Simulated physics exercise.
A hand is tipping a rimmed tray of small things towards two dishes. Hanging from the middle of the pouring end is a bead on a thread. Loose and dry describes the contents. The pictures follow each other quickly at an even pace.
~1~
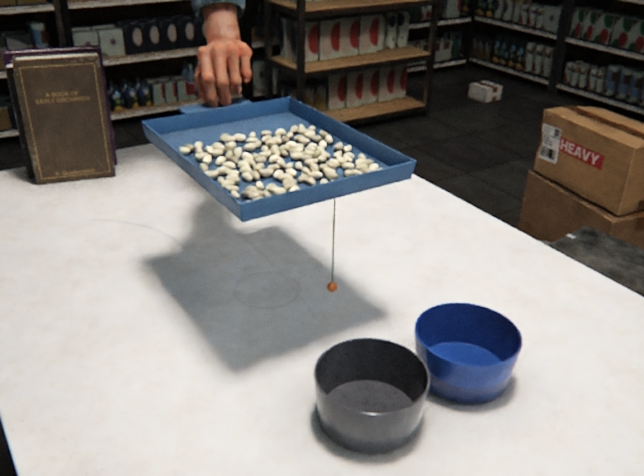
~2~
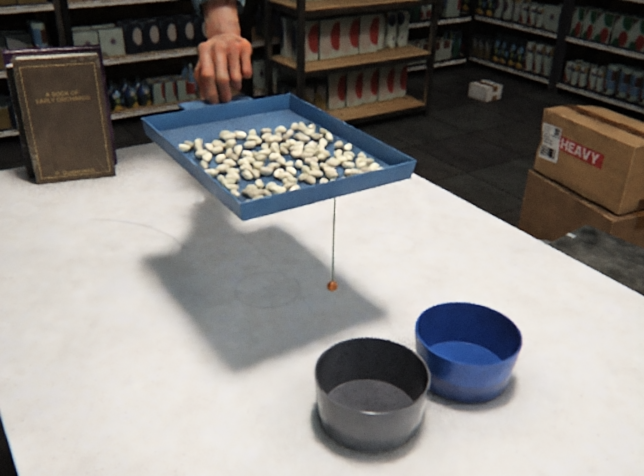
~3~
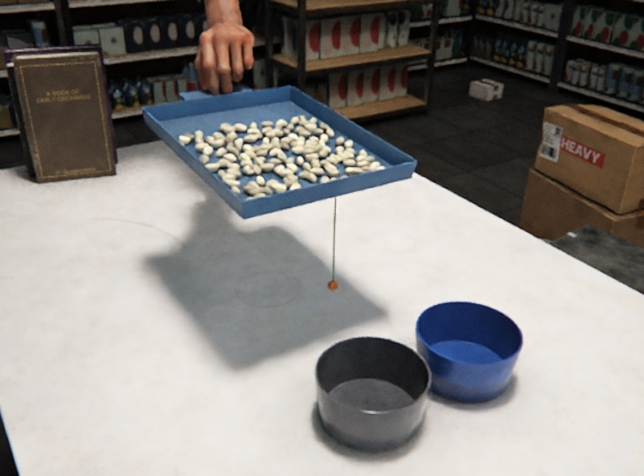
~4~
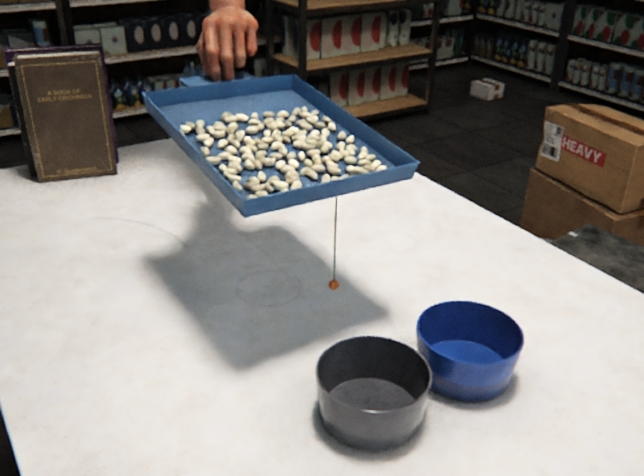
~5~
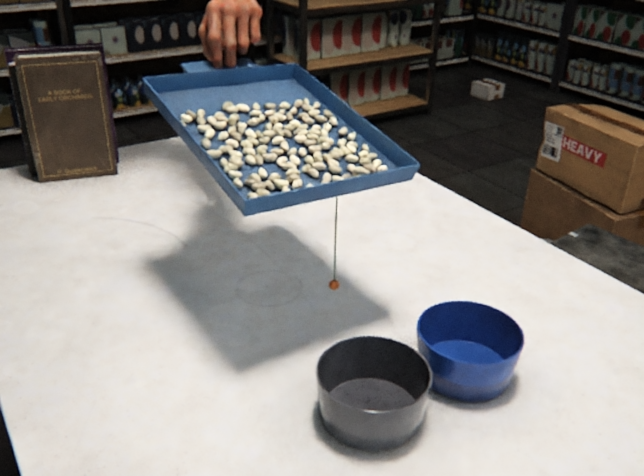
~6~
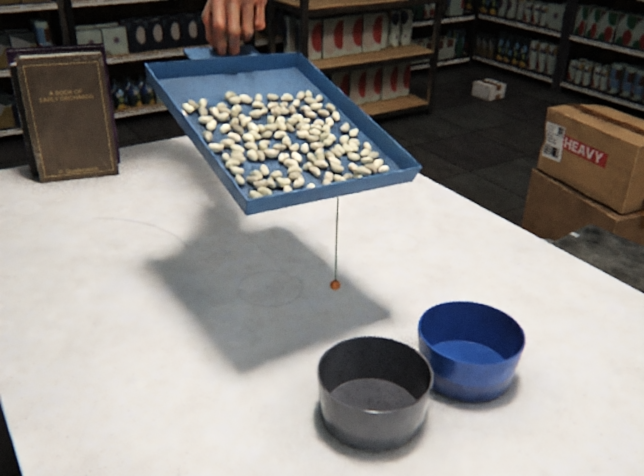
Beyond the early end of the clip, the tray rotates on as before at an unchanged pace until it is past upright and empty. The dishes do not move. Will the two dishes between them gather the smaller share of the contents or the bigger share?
Looks like the dishes end up with a minority of it in the end.
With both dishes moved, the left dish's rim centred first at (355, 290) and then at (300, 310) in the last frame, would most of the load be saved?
For the two tries in order: Not as much as half, not as much as half.
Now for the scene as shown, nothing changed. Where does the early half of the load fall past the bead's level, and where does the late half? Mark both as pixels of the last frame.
Close to (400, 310), then close to (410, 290).
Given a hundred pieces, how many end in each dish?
In per cent, left near 20 and right near 10.
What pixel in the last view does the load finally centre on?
Around (396, 358).
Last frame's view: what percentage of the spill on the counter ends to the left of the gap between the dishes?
Left share: Close to 70 %.
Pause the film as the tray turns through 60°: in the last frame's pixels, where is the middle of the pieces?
I'd put it at about (339, 145).
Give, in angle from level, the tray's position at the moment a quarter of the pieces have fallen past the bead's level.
Near 110 degrees.
Shortly afterwards, tray tipped steeply; the whole lot on the tray.
Next, tray tipped right over; all but a few on the tray; only a few outside both; only a few in the air.
Some moments later, tray tipped past a quarter turn; near a quarter in the left dish; a little in the right dish; near two thirds outside both.
In the end, tray tipped past a quarter turn; near a quarter in the left dish; a little in the right dish; near two thirds outside both.
